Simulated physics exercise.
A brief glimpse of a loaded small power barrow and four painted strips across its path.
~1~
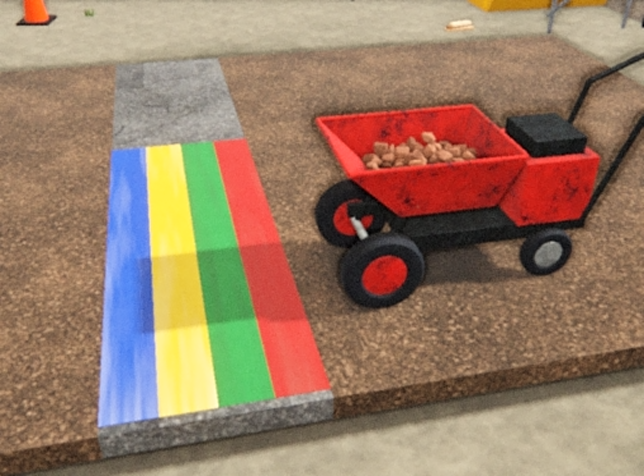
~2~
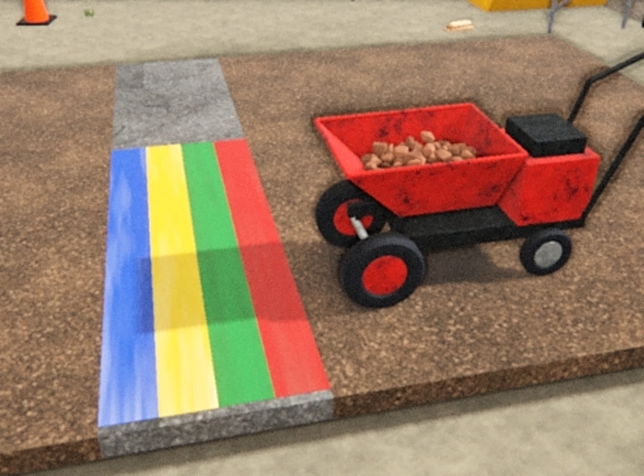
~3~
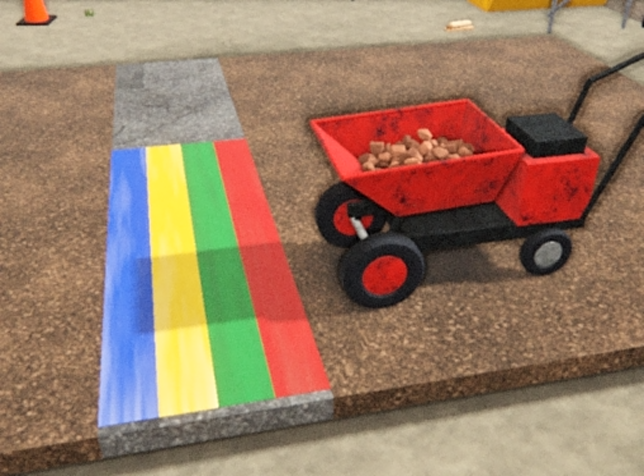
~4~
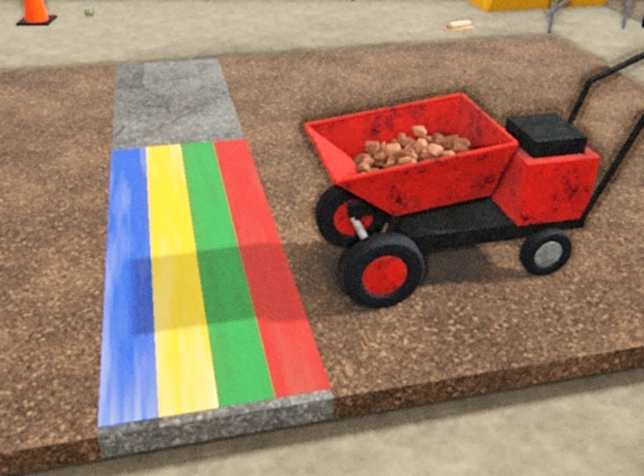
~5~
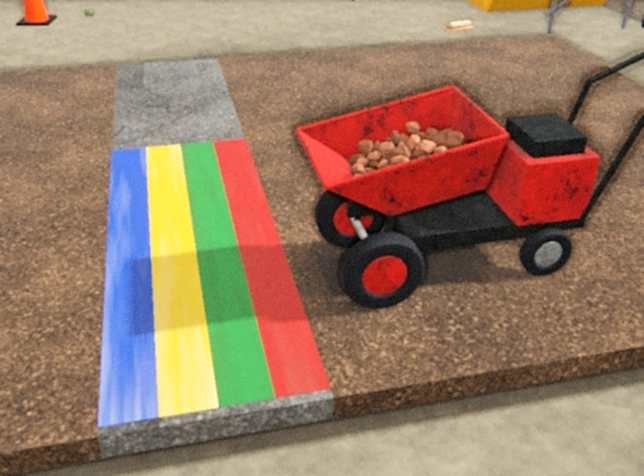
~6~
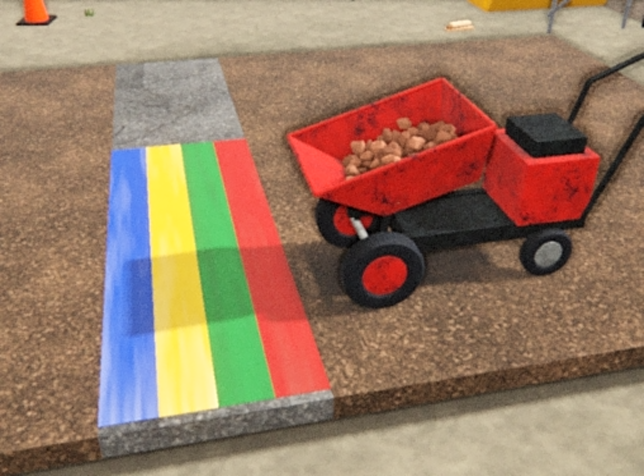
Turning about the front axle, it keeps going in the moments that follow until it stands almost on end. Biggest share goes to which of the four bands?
Biggest share: Green.
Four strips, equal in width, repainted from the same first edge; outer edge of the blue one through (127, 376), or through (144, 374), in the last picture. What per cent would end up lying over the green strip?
The first case gives around 40 %, the second around 30 %.
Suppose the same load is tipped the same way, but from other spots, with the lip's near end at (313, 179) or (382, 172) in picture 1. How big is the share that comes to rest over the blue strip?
The first position yields around 30 per cent; the second yields around 0 per cent.
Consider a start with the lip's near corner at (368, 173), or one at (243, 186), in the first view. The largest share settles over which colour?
Case 1 - the green one; case 2 - blue.
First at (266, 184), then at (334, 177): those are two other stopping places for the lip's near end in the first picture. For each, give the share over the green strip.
Some 0 in a hundred, then some 40 in a hundred.
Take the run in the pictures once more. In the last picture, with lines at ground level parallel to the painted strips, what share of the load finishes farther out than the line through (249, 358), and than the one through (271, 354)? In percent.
Around 80 per cent for the first, around 90 per cent for the second.
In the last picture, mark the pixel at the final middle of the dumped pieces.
Once nothing moves, the middle sits near (206, 289).
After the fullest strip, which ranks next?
The runner-up is the yellow one.
Shortly afterwards, skip tipped steeply; the whole lot in the skip.
Next, skip tipped right over; near a third in the skip; only a few over the red strip; near half over the green strip; a little over the yellow strip.
Some moments later, skip tipped right over; a little in the skip; a little over the red strip; near a third over the green strip; near a third over the yellow strip; a little over the blue strip; only a few off the paint.
In the end, skip tipped right over; a little in the skip; a little over the red strip; near a third over the green strip; near a third over the yellow strip; a little over the blue strip; only a few off the paint.
